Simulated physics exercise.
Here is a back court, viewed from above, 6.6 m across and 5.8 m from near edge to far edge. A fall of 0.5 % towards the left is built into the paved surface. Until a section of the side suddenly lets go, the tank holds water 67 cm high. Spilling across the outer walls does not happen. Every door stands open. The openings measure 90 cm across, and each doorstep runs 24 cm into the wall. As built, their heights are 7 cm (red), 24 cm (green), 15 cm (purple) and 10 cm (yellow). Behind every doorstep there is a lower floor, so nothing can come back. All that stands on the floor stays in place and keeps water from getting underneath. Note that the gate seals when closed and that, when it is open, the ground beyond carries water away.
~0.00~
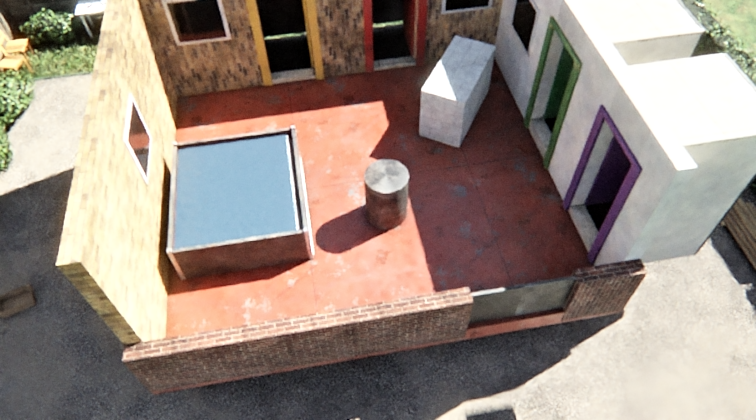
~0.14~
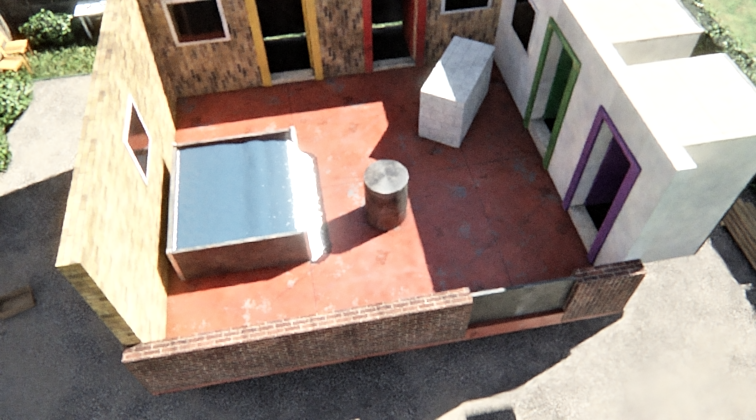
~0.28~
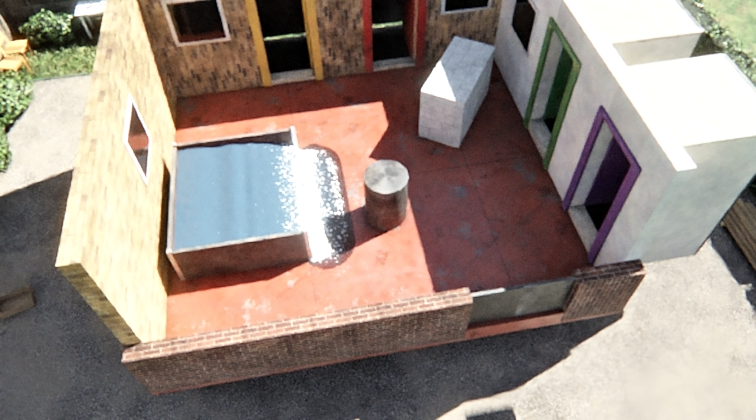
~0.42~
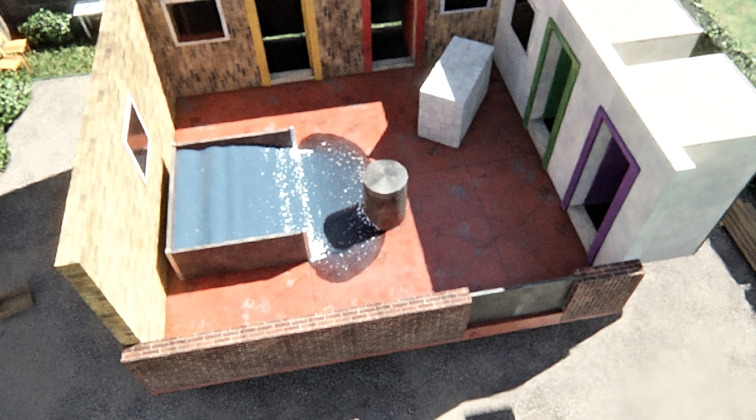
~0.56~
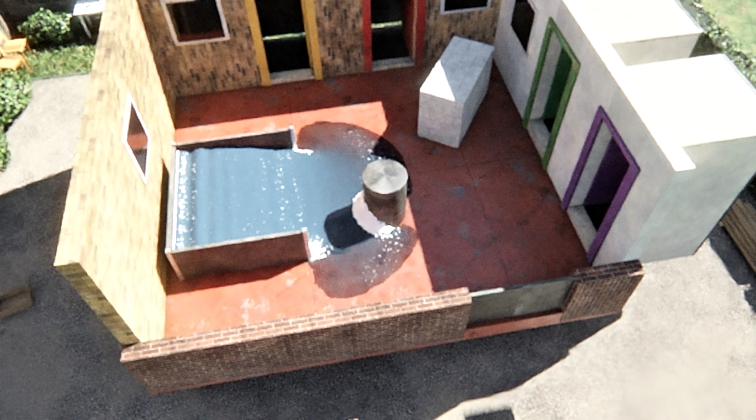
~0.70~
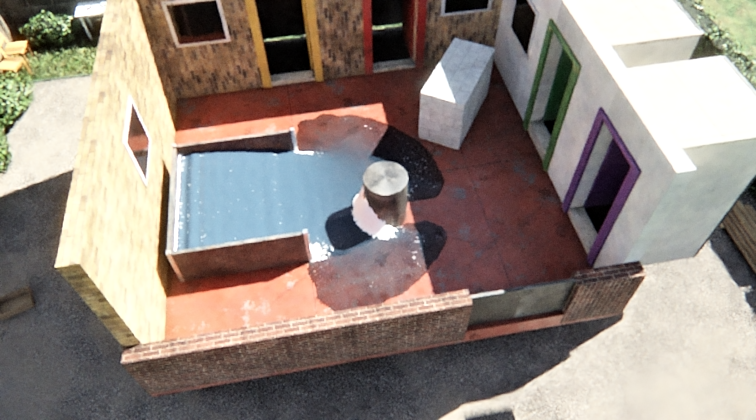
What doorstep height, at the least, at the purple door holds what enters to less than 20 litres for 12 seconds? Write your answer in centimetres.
A height of roughly 21 cm.
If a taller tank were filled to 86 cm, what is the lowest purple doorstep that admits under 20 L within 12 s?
About 30 cm.
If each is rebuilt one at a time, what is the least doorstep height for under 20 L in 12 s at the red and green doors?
About 20 cm at red and about 19 cm at green.
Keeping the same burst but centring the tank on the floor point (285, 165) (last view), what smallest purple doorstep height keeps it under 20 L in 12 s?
Some 17 cm.
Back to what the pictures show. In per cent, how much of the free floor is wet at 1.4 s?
45 %.
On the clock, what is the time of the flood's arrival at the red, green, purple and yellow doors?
Red = 1.8 s, green = 1.2 s, purple = 1.6 s, yellow = 2.8 s.
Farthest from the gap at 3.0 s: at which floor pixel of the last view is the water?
Near (488, 59).
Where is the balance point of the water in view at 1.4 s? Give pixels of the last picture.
The water is centred near (315, 203).
After 1.4 s water covers 45 % of the floor, deepest (46 cm) near (429, 142); it has not reached the purple door.
After 3.0 s water covers 65 % of the floor, deepest (36 cm) near (599, 293); 24 cm at the purple door, 11 litres in over its 15 cm doorstep.
After 12.0 s water covers 100 % of the floor, deepest (17 cm) near (167, 302); 5 cm at the purple door, 52 litres in over its 15 cm doorstep.
At the purple door as built, the water arrived by 1.6 s and peaked near 25 cm at 3.2 s.
Run again over the same 12 s with other heights there, 35 litres in over 17.5 cm, 10 litres over 24 cm. The limit of 20 litres is kept from about 21 cm up.
